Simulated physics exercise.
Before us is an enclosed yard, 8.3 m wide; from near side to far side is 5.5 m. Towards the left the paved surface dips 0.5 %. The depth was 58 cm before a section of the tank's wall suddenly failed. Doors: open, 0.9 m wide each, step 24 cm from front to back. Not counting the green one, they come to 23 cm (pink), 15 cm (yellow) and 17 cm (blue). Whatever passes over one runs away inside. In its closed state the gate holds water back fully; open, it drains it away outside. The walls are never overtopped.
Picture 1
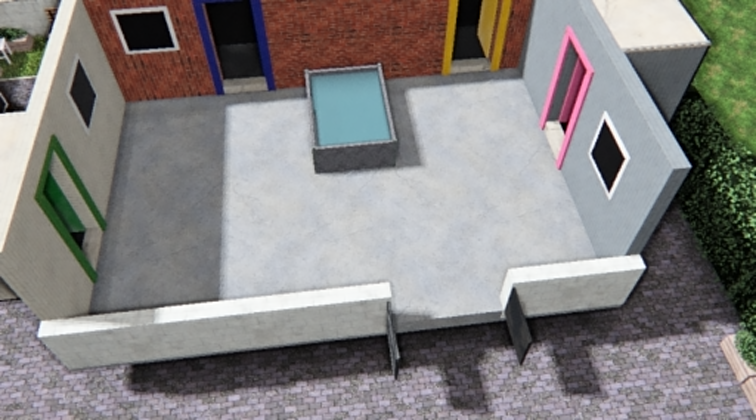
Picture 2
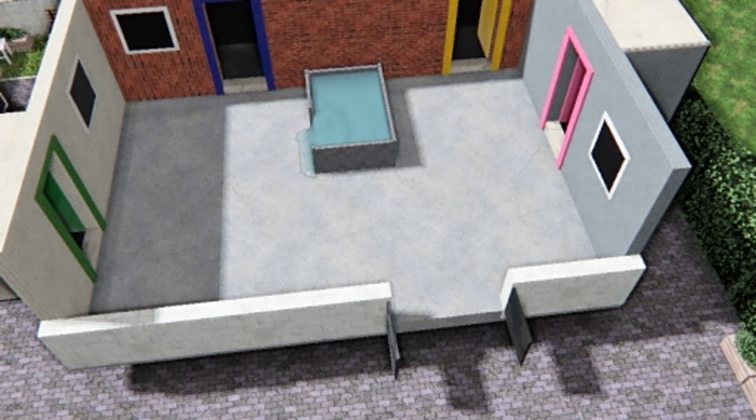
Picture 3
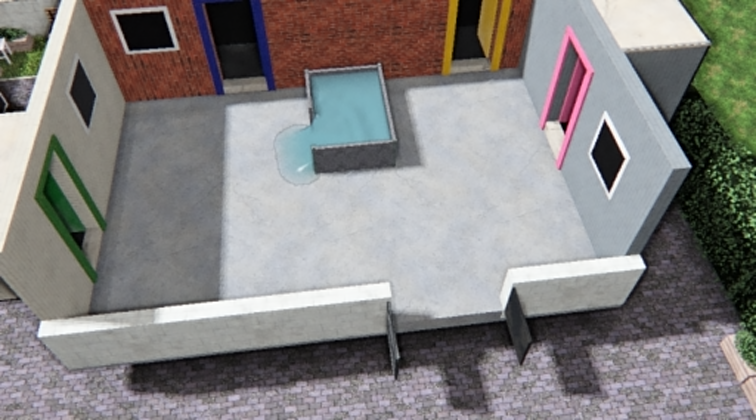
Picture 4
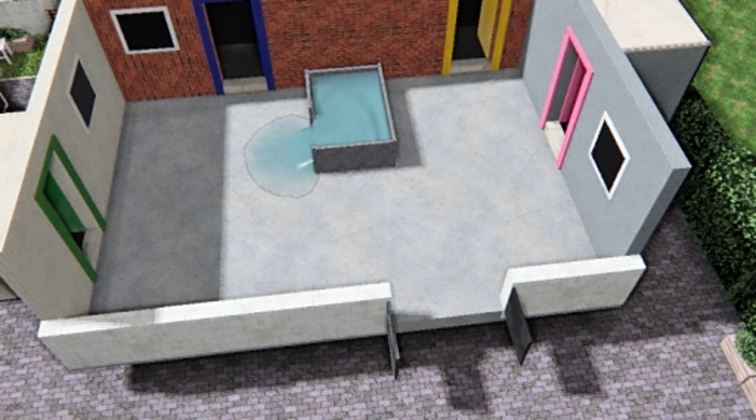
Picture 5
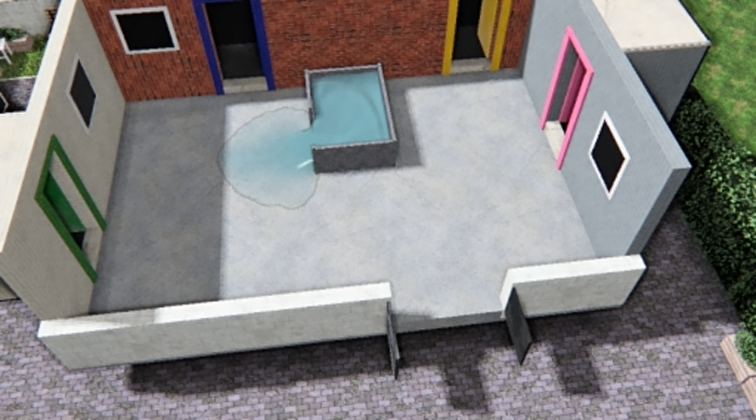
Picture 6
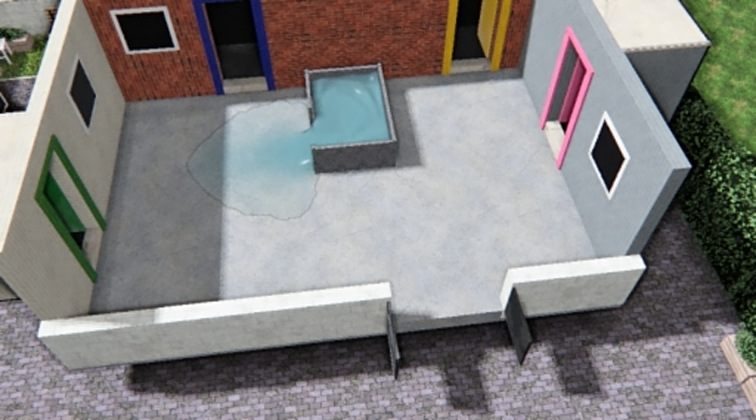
Pale blue water pours through a gap in the left side of a raised, dark-walled tank and fans out leftward across the grey floor of a walled yard, seen from high above. A brick wall with blue and yellow doorways stands behind, with a green doorway left and a pink one right. The puddle widens steadily onto the darker paving, while the camera stays still.
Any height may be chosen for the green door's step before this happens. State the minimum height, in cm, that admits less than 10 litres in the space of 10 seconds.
13.5 cm, roughly.
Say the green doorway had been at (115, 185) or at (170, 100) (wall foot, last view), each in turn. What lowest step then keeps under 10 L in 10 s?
Roughly 17 cm, then roughly 11.5 cm.
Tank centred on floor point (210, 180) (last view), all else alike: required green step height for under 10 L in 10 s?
Then about 29 centimetres at the least.
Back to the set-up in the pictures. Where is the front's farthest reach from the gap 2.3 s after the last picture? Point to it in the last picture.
The farthest wet point is roughly at (84, 346) in the last view.
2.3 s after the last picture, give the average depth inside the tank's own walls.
Average depth: Approx. 21 cm.
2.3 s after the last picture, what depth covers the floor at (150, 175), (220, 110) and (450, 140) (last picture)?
Respectively 5 cm, 2 cm and 0 cm.
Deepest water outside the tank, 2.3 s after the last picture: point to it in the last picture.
Around (85, 335).
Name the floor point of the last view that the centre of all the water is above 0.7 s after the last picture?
Around (304, 145).
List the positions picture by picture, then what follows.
In the first picture, still water, 58 cm deep, in the tank at (349, 108); the green door at (76, 217) is dry.
In the second picture, water pours out at (315, 145) and has run 0.2 m, to (305, 168); about 5 cm deep outside, 58 cm at the back.
In the third picture, the gap is at (315, 145), the front 0.7 m out at (278, 145); the back of the tank holds 58 cm.
In the fourth picture, the gap is at (315, 146), the front 1.3 m out at (250, 159); the back of the tank holds 54 cm.
In the fifth picture, the front is at (224, 166), 1.7 m from the gap at (315, 146); 3.0 m2 of floor is wet, 49 cm left at the back.
In the sixth picture, water pours out at (315, 145) and has run 2.3 m, to (192, 165); about 4 cm deep outside, 50 cm at the back; 2.2 m in a straight line remain to the green door at (76, 217).
Then, 0.7 s after the last picture water covers 25 % of the floor, deepest (28 cm) near (307, 158); it has not reached the green door.
Then, 2.3 s after the last picture water covers 40 % of the floor, deepest (30 cm) near (85, 335); 15 cm at the green door, 9 litres in over its 13 cm step.
Then, 9.3 s after the last picture water covers 80 % of the floor, deepest (9 cm) near (125, 111); 8 cm at the green door, 12 litres in over its 13 cm step.
At the green door as built, the water peaked near 18 cm, 1.3 s after the last picture.
With a step of 12 cm, 16 litres would have come in within the 10 s; with 16 cm, 3 litres. So under 10 litres takes about 13.5 cm.
